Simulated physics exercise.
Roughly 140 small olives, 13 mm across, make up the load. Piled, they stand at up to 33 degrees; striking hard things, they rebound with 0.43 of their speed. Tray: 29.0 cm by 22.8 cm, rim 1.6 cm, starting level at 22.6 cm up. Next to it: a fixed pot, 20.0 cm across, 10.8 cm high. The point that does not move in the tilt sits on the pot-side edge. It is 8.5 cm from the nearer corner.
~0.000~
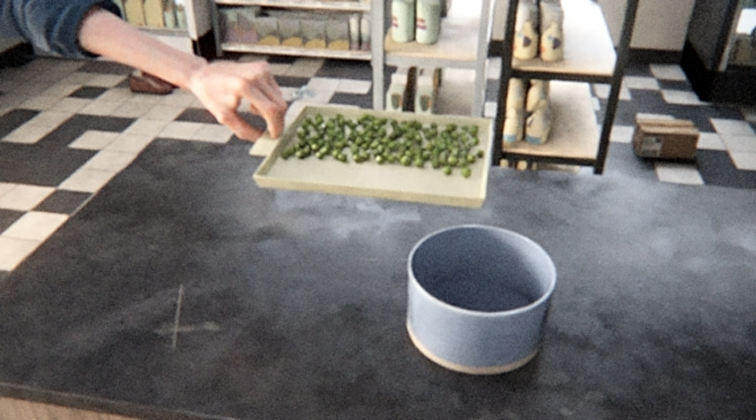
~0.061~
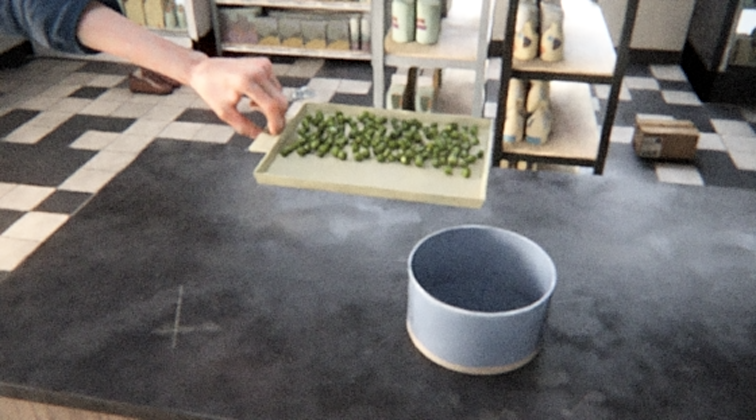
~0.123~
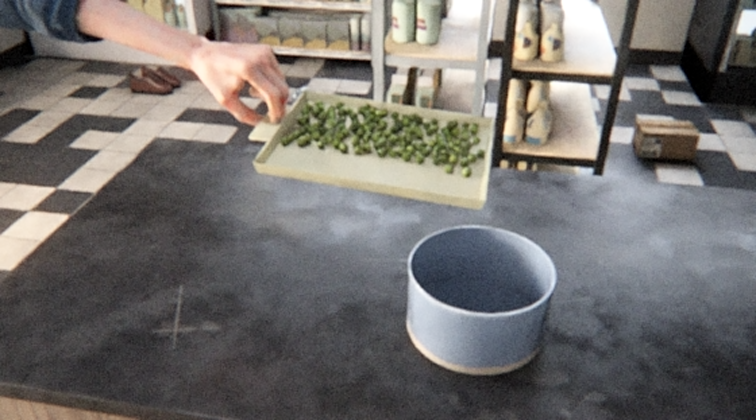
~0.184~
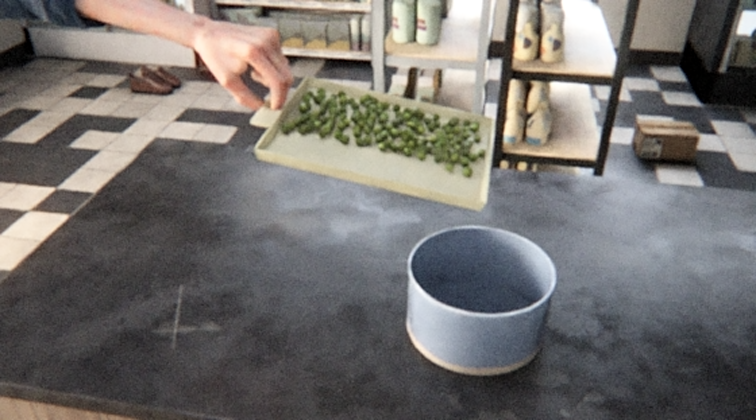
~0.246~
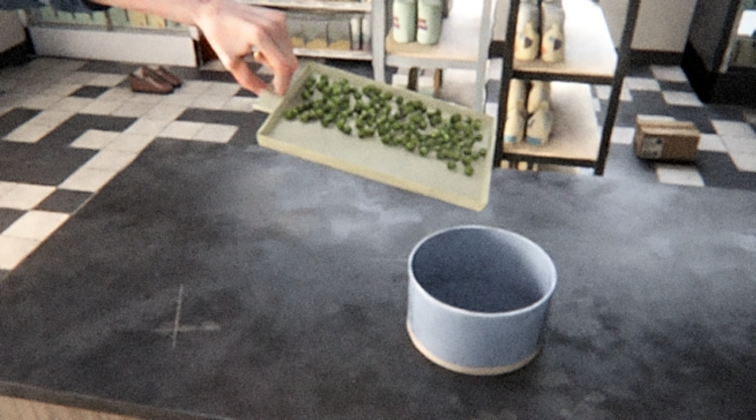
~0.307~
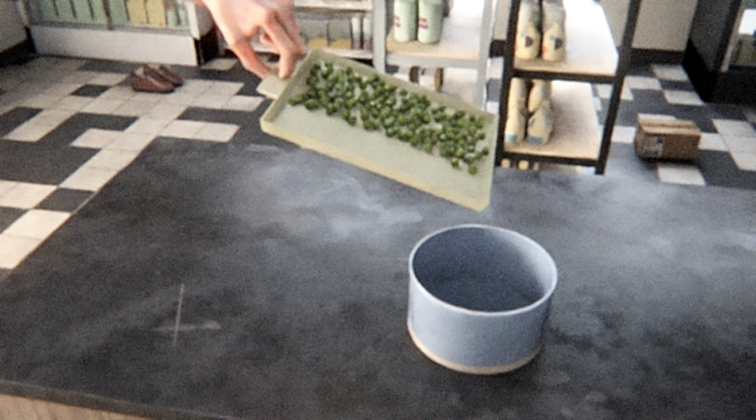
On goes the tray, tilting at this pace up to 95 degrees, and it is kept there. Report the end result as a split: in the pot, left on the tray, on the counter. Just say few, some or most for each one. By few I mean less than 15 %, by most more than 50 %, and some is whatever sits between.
I would say pot most, tray few, counter some.
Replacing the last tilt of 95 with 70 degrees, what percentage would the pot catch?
You'd end up with some 10 % in the pot.
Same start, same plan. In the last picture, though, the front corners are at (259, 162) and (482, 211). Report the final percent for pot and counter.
Per cent by place - pot 85, counter 15.
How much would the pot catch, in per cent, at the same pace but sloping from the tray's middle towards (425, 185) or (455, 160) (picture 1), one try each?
Roughly 90 % for the first direction, roughly 25 % for the second.
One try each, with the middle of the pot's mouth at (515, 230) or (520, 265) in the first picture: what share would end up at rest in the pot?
About 75 and 80 per cent.
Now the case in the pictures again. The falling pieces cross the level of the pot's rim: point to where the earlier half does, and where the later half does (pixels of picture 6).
Roughly (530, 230) to begin with, later roughly (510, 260).
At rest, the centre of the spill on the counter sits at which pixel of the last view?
I'd put it near (561, 275).
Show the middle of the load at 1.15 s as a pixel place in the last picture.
I'd put it close to (491, 142).
After 0.81 s, tilt 55 degrees; the tray holds 100 %, the pot 0 %.
Then, at 1.15 s, tilt 79 degrees; the tray holds 90 %, the pot 10 %.
Then, at 1.57 s, tilt 95 degrees; the tray holds 30 %, the pot 15 %.
By 2.6 s all is still; pot 65 %, tray 0 %, counter 35 %.
